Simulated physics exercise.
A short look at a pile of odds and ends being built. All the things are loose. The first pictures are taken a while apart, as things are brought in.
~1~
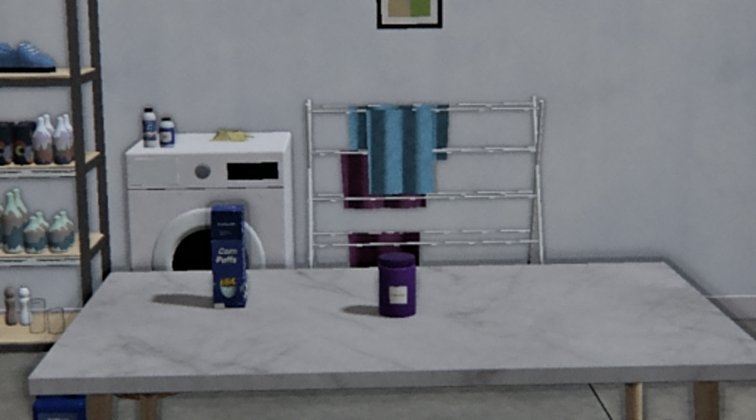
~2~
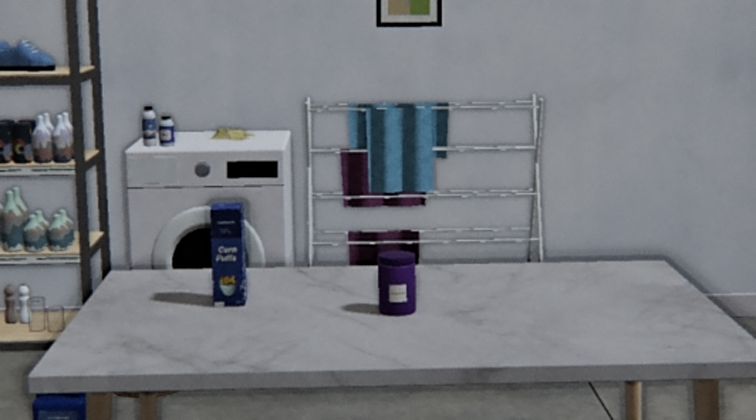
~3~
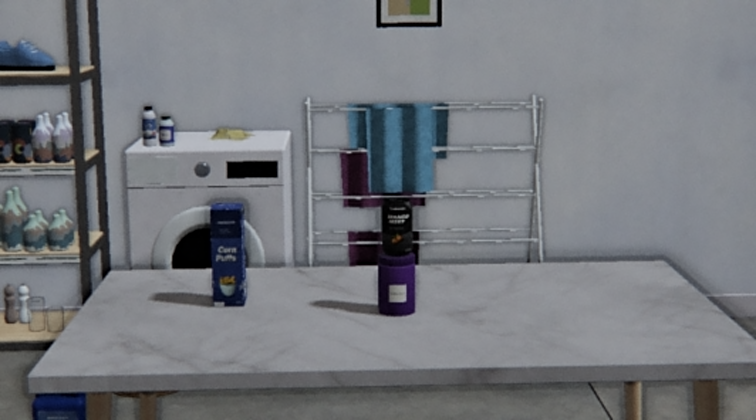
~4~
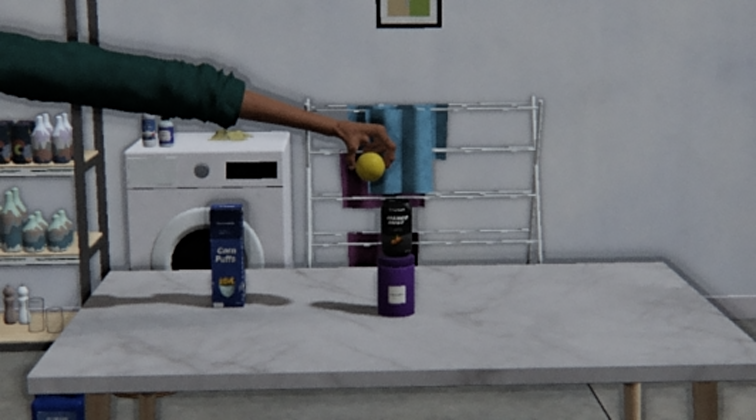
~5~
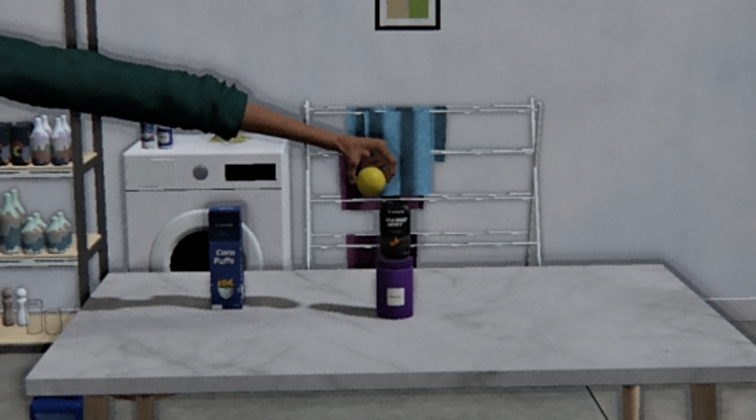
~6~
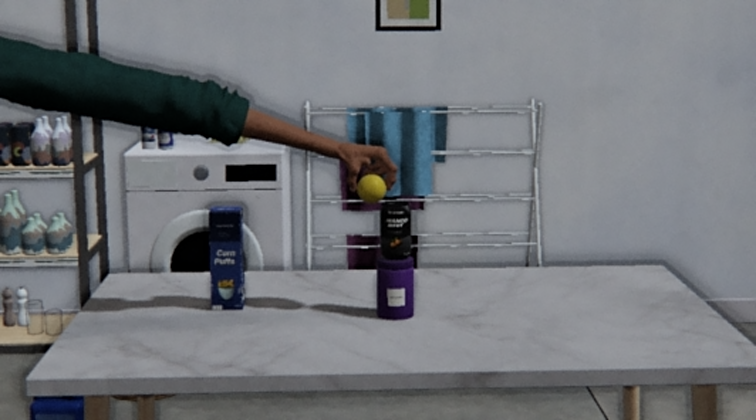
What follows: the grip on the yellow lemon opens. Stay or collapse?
As it turns out, it gives way.
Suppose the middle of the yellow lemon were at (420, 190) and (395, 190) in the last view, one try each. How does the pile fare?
First try: It comes apart; second try: It keeps its balance.
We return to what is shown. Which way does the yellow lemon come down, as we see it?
To the left.
Then, 0.30 s later than the last frame, yellow lemon now fallen.
Then, 0.60 s later than the last frame, things are still on the move.
When it is over, fallen, yellow lemon; the other 3 as before. End places, in pixels of the last picture, yellow lemon near (332, 302). The pile loses its balance.
